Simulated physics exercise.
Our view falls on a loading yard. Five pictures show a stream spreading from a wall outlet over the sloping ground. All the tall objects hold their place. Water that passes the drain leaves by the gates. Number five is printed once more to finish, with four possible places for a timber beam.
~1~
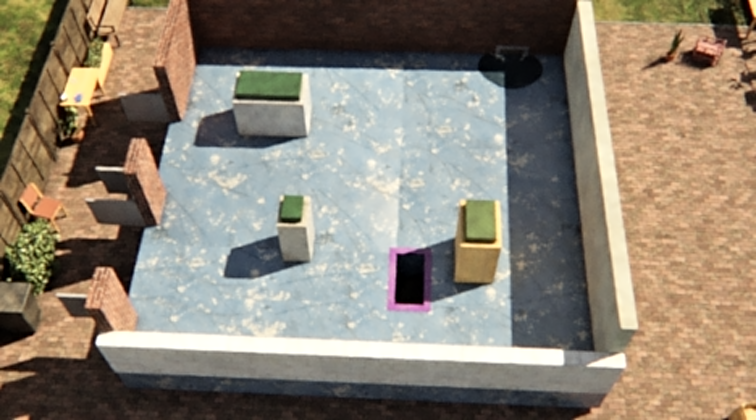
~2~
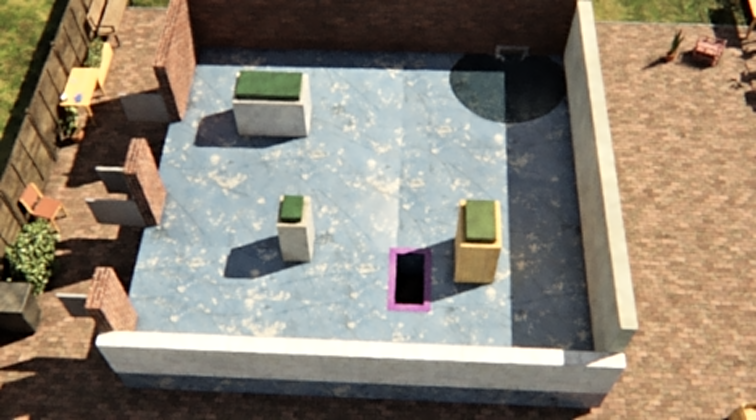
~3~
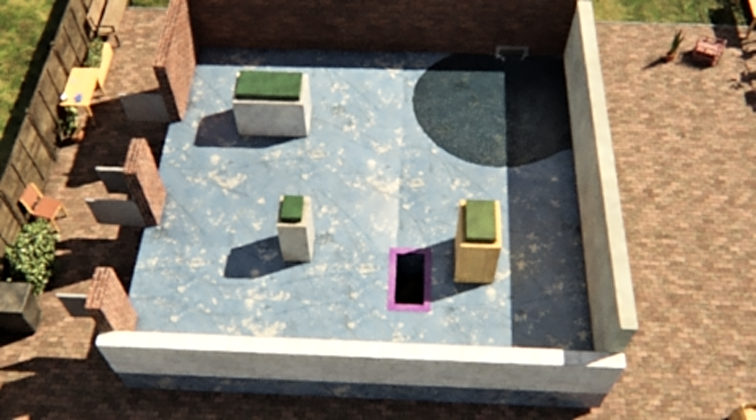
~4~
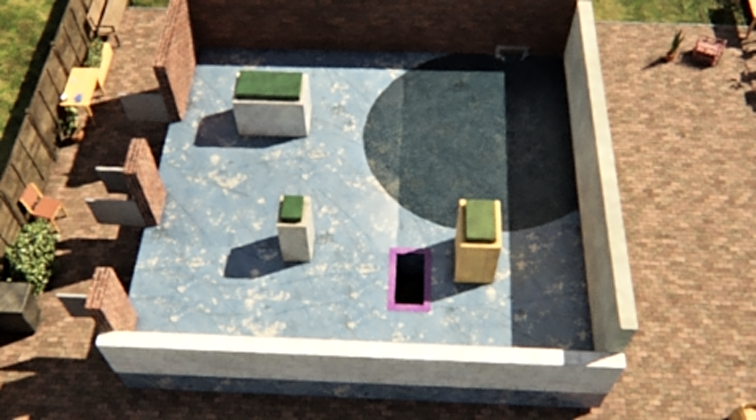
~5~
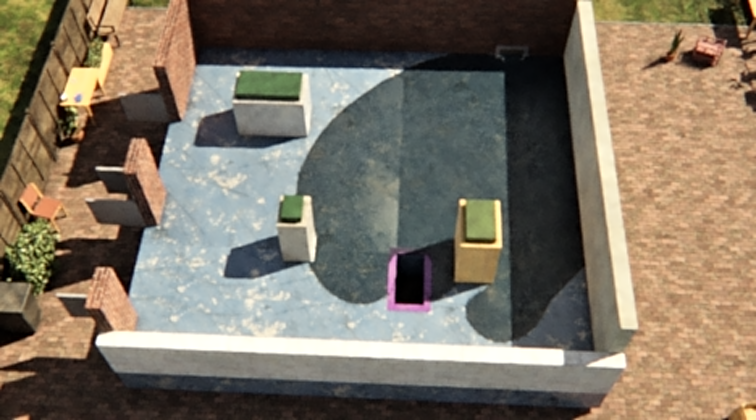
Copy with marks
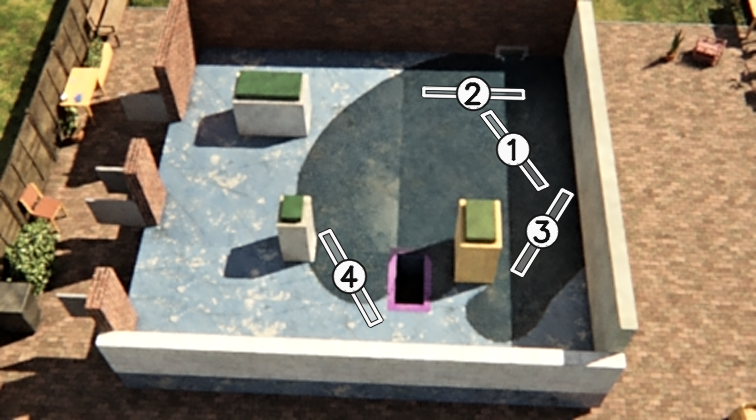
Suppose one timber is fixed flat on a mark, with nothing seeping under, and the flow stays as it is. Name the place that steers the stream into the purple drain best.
4 beats the others.
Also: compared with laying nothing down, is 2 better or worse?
Place 2 is worse.
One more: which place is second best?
Here it is place 3.
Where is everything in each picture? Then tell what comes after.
In the first picture, outfall at (512, 51); purple drain at (410, 279); open gate at (148, 269); open gate at (174, 156); 2 % of the ground under water, visible out to (519, 84); purple drain still dry.
In the second picture, 6 % of the ground under water, visible out to (499, 118); purple drain still dry.
In the third picture, 14 % of the ground under water, visible out to (505, 164); purple drain still dry.
In the fourth picture, 27 % of the ground under water, visible out to (451, 219); purple drain still dry.
In the fifth picture, 44 % of the ground under water, visible out to (352, 295); purple drain taking water.
In white, 1 from (486, 113) to (542, 187); 2 from (423, 91) to (523, 94); 3 from (517, 272) to (567, 192); 4 from (324, 232) to (375, 322).
If 1 is chosen, about 12 % of the stream goes into the purple drain, about 84 % out by the gates.
If 2 is chosen, about 11 % of the stream goes into the purple drain, about 84 % out by the gates.
If 3 is chosen, about 23 % of the stream goes into the purple drain, about 74 % out by the gates.
If 4 is chosen, about 40 % of the stream goes into the purple drain, about 56 % out by the gates.
